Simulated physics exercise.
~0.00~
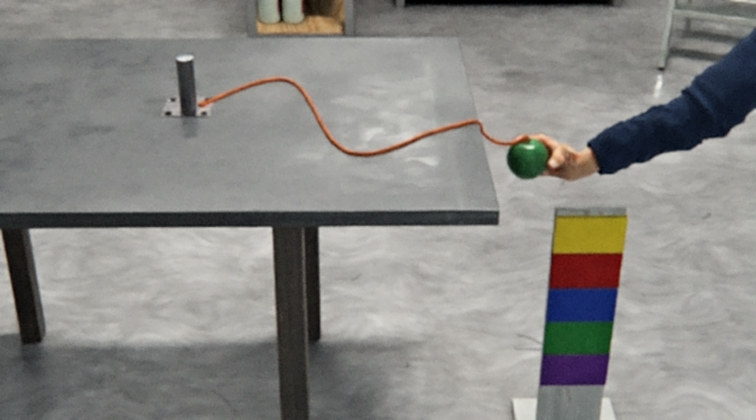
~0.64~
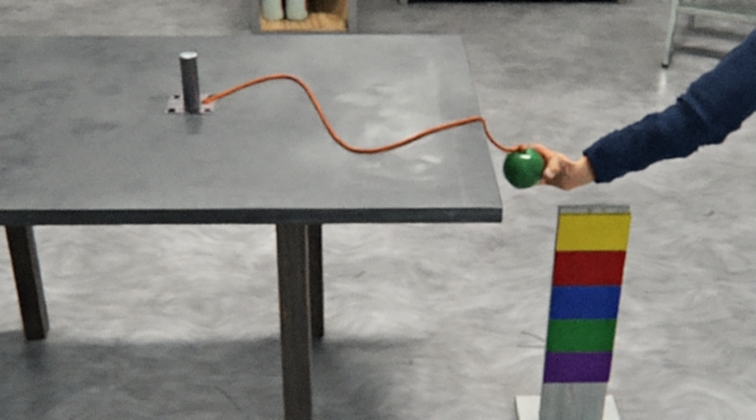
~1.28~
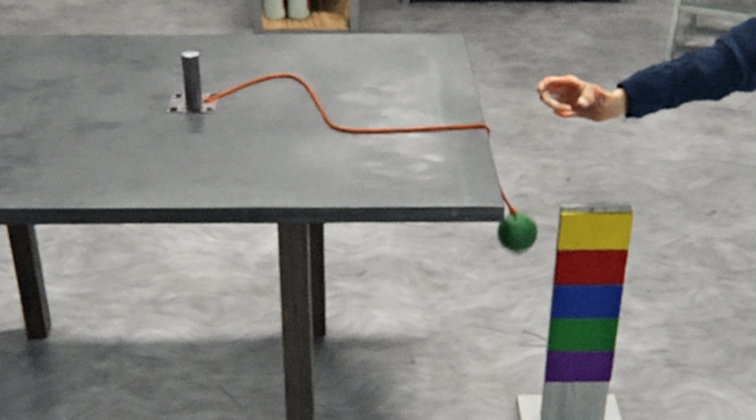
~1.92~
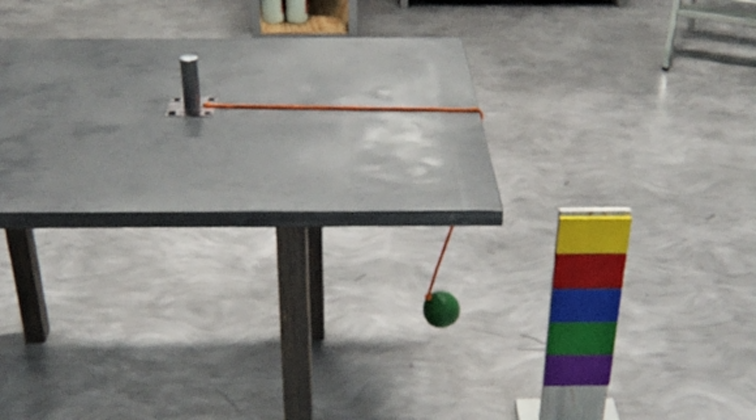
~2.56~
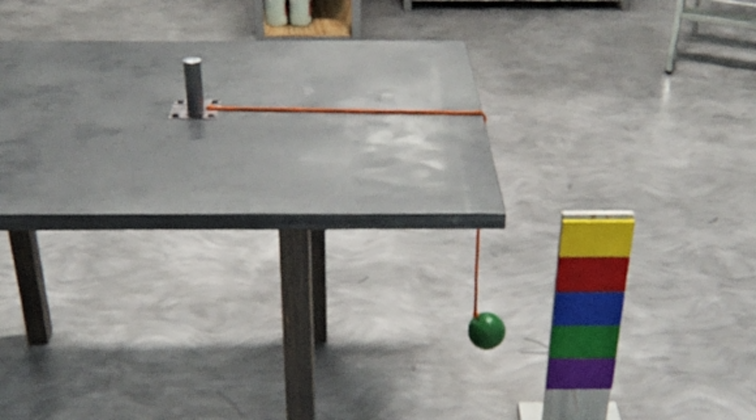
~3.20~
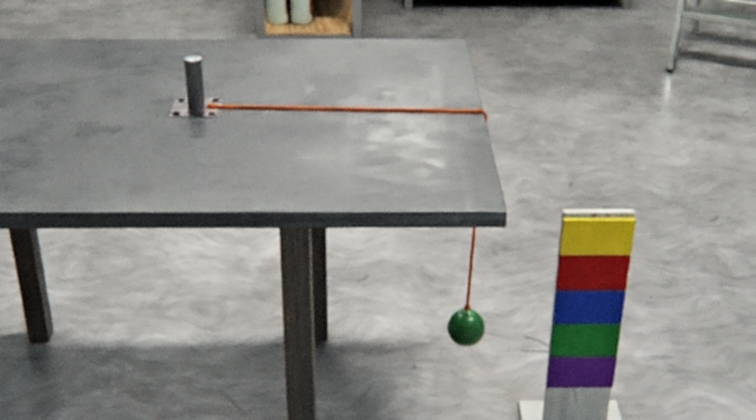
A green ball on an orange cord drops from a hand and swings beside the green band.
